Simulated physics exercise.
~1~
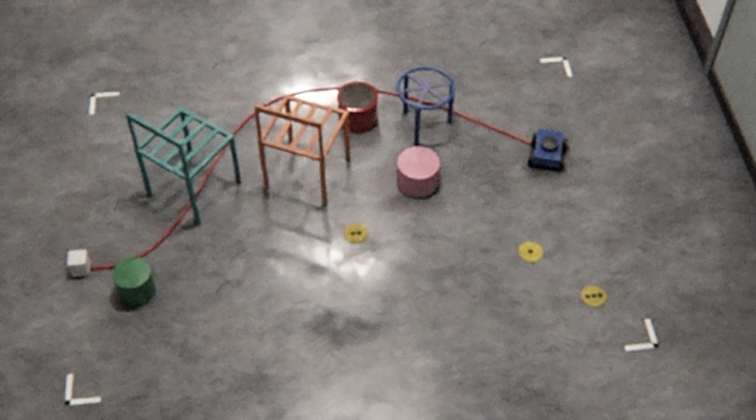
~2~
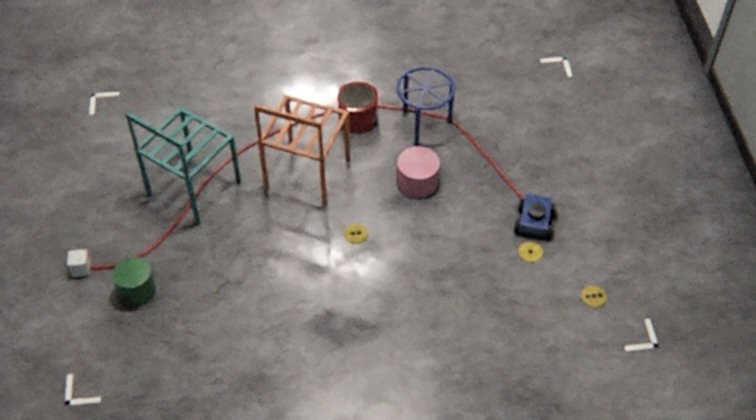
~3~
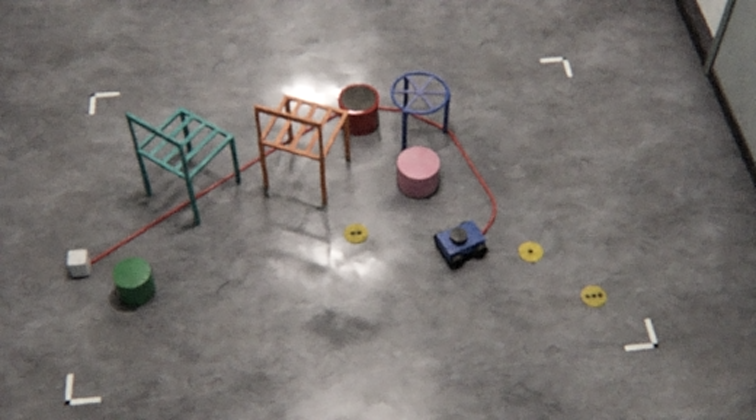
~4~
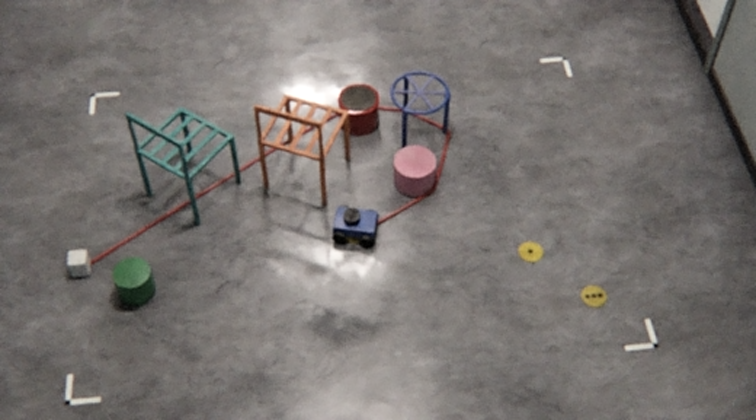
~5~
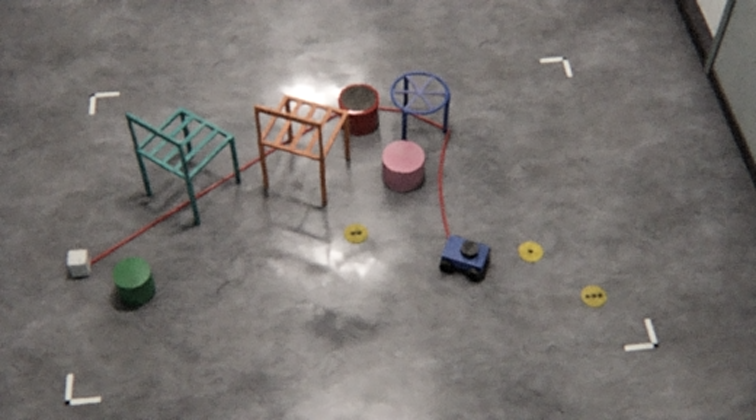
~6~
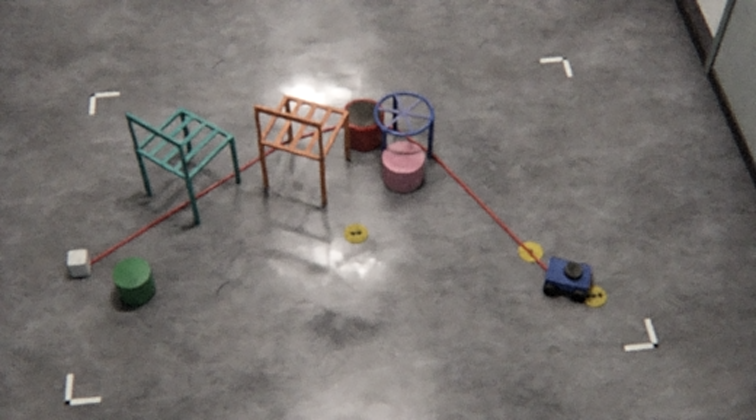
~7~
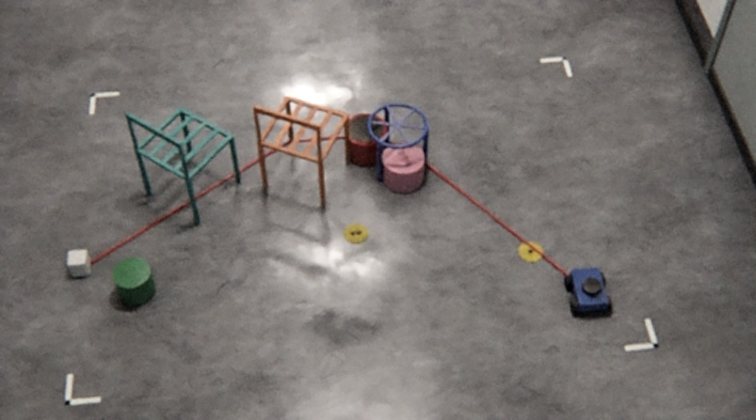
In the video, a small blue cart trailing a red cord drives across a gray floor past chairs and tubs, heads left, then turns back to the right; the cord drags the blue stool and red pot and shifts the pink tub, and the cart ends at lower right.
